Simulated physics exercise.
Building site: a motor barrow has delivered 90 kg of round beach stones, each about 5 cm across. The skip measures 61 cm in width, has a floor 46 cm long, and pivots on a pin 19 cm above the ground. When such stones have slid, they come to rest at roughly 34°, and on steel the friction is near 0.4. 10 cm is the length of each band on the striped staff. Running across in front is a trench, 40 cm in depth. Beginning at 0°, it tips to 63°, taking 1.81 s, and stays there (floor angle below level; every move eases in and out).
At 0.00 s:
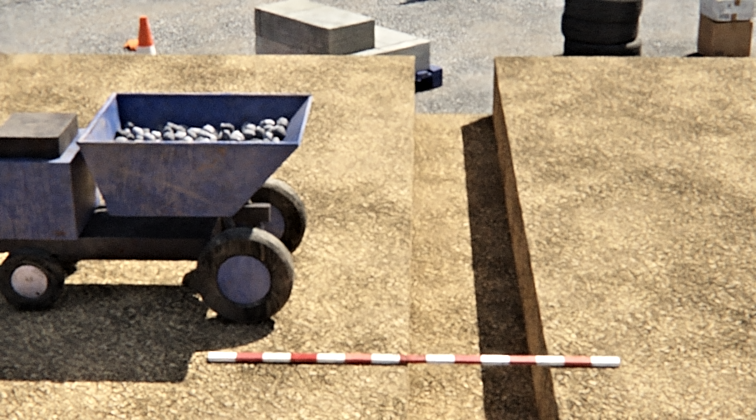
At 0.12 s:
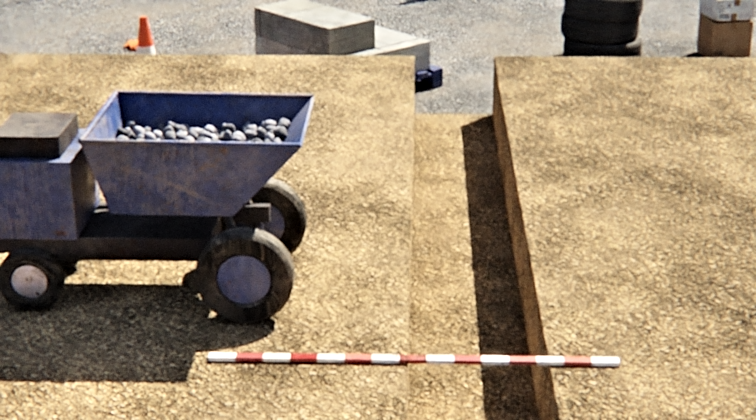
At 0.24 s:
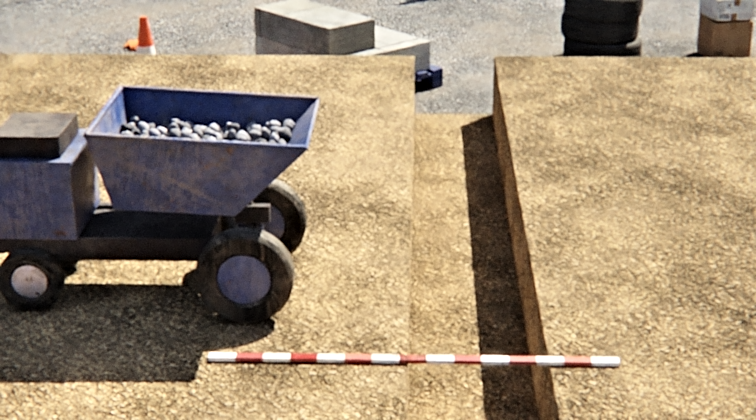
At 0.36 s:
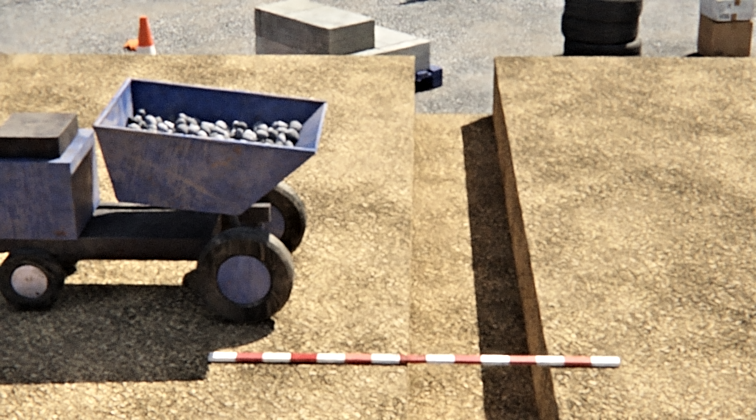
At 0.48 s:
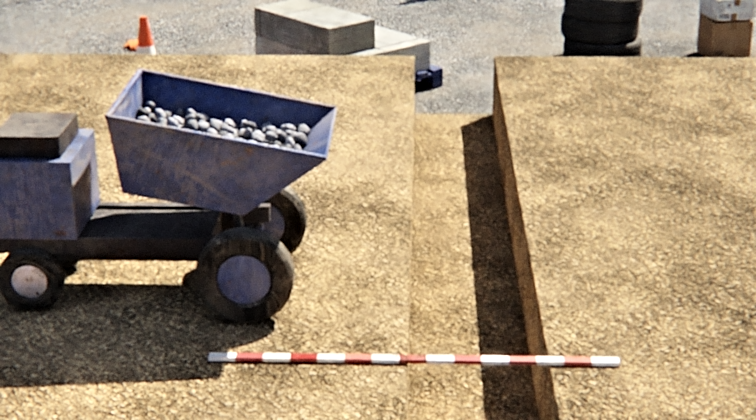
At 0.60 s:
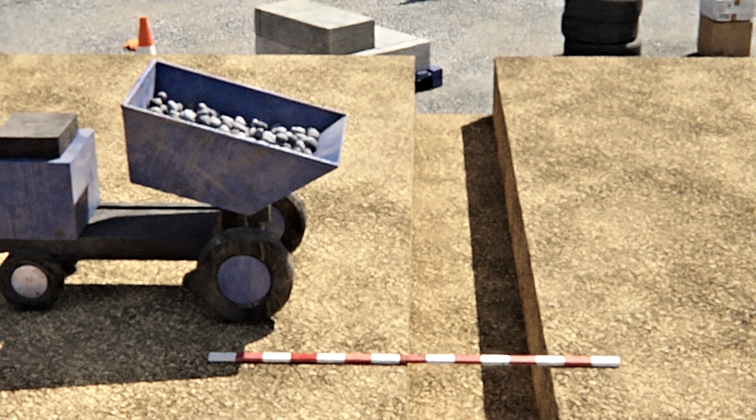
Blue skip of round grey stones on a motor barrow tilting slowly down to the right, its left end rising, beside a trench.
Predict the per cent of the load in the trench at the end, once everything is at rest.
Near 100 per cent.
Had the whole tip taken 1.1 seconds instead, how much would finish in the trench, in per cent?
Around 100 per cent would end in the trench.
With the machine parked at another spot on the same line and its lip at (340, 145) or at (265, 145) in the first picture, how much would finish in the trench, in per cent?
100 and 90 %.
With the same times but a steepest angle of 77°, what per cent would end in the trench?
I'd expect around 100 in a hundred.
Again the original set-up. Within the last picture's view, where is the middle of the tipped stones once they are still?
Their middle lands near (473, 368).
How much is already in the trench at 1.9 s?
By that point it's something like 40 in a hundred.
After 1.4 s the floor is at 53°; 100 % in the skip; the foremost stones are at (380, 210).
After 1.9 s the floor is at 63°; 61 % in the skip, 1 % short of the trench, 38 % in the trench; the foremost stones are at (517, 377).
After 2.3 s the floor is at 63°; 31 % in the skip, 1 % short of the trench, 68 % in the trench; the foremost stones are at (531, 380).
After 4.2 s the floor is at 63°; 0 % in the skip, 100 % in the trench; the foremost stones are at (531, 387).
